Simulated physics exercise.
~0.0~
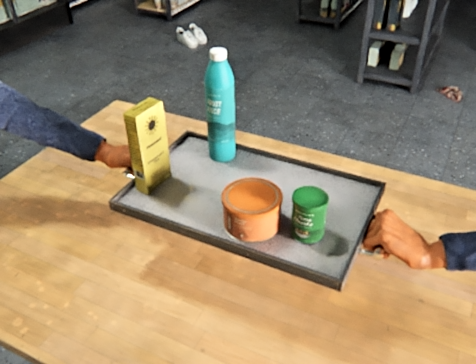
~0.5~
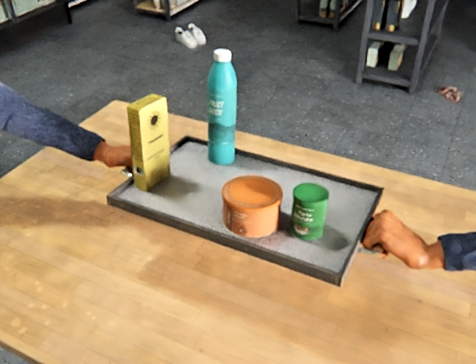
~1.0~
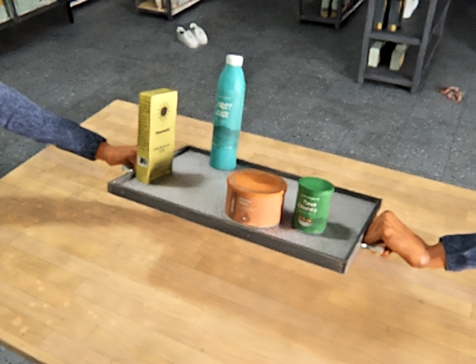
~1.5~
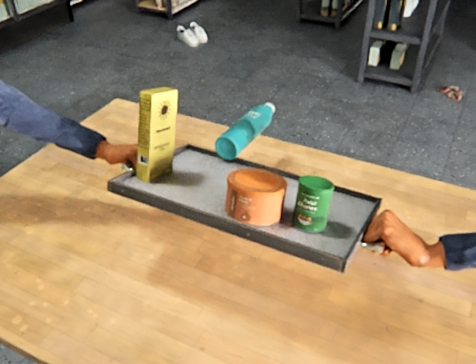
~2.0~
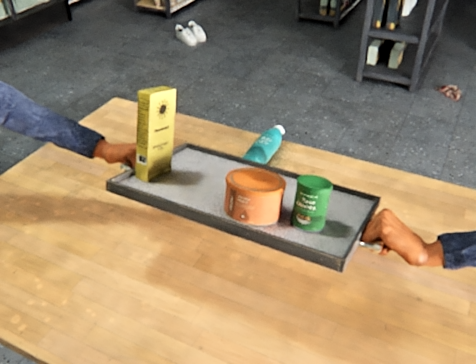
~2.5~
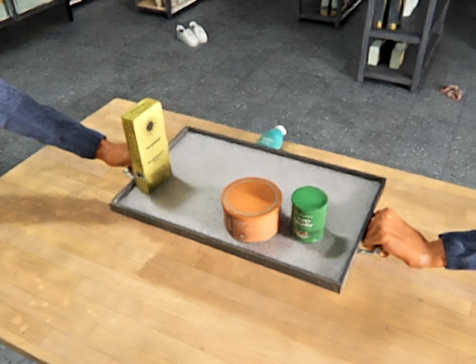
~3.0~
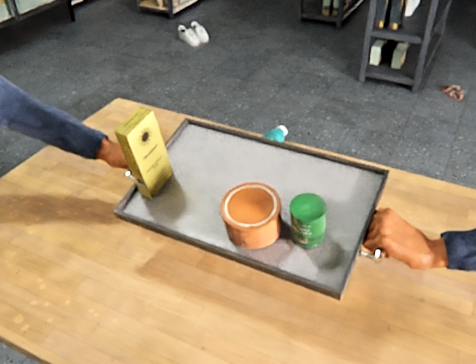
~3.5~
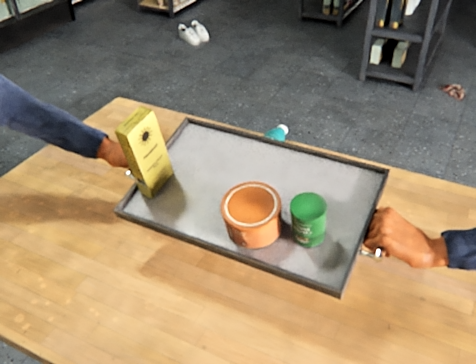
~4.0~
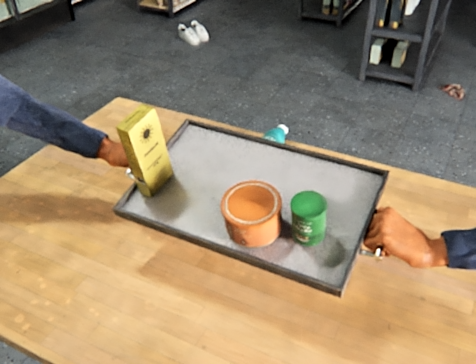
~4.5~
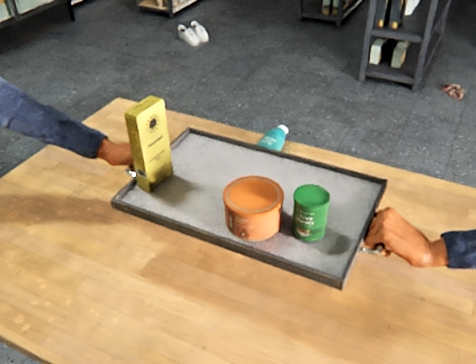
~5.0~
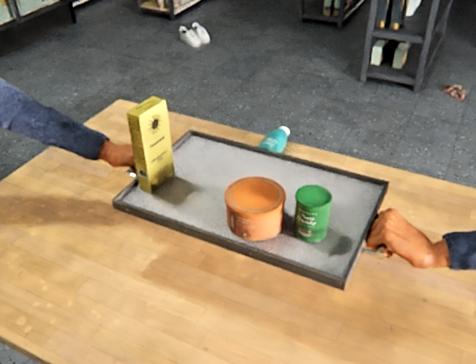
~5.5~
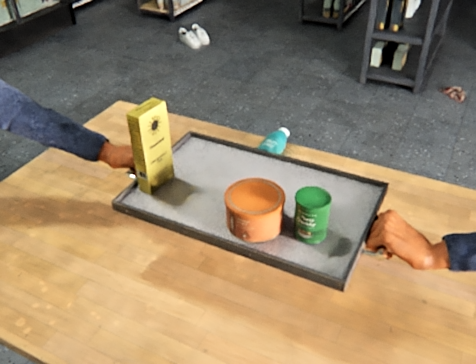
Two hands tilting a loaded tray back and forth, turquoise bottle toppling off the far edge, tub, tin and packet staying on.
